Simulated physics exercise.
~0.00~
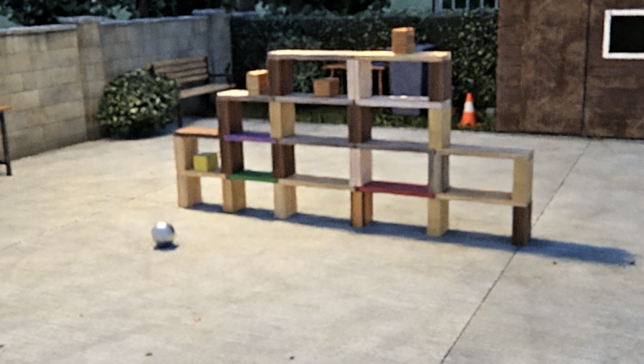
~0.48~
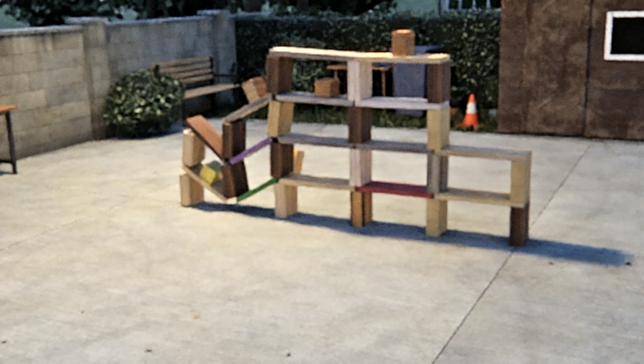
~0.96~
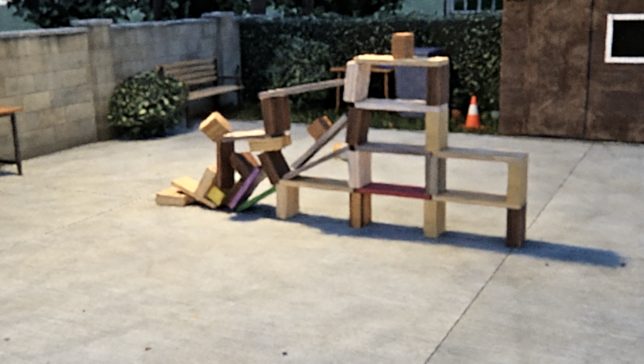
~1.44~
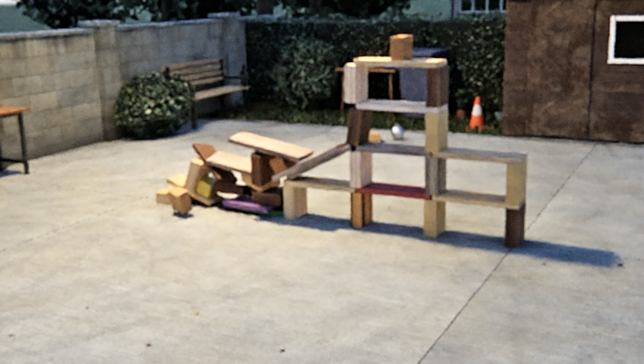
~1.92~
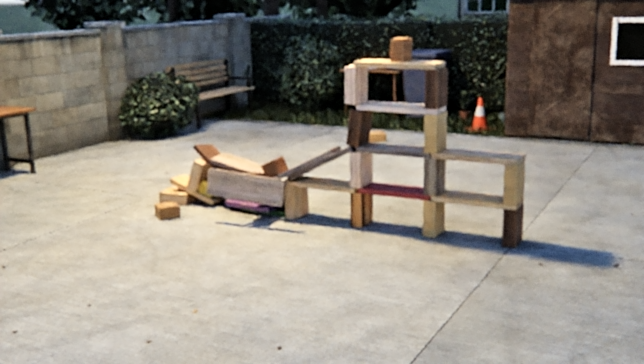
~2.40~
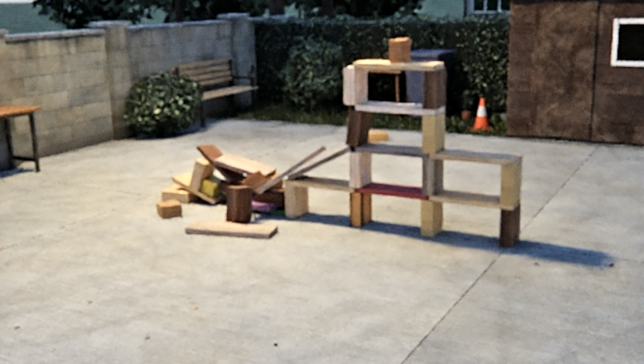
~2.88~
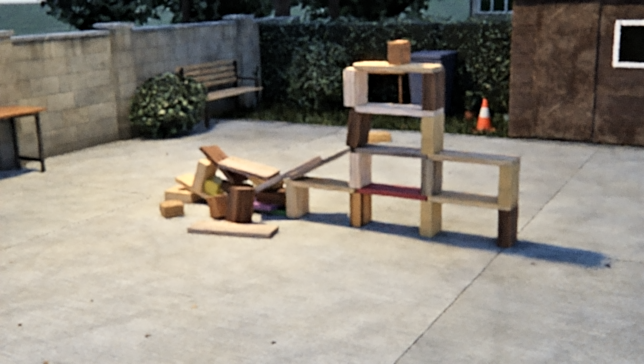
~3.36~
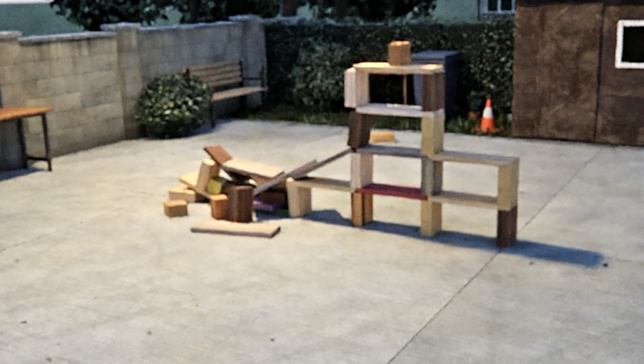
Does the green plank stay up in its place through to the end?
No, the green plank tilts as the left end gives way and drops down with the fallen pieces.
In a paved yard with a block wall, bench and hedge behind, a slowly drifting view from the front shows a wide open structure of wooden posts and planks, with a purple and a green plank at left and a red one lower down. A silver ball rolls in from the front left and the left end buckles, its coloured planks tilting. The upper left part then drops into a heap, while the ball shows beyond the structure before going out of sight. A pale plank comes down flat in front of the heap. The middle and right remain standing, the red plank in place and a block still on top.
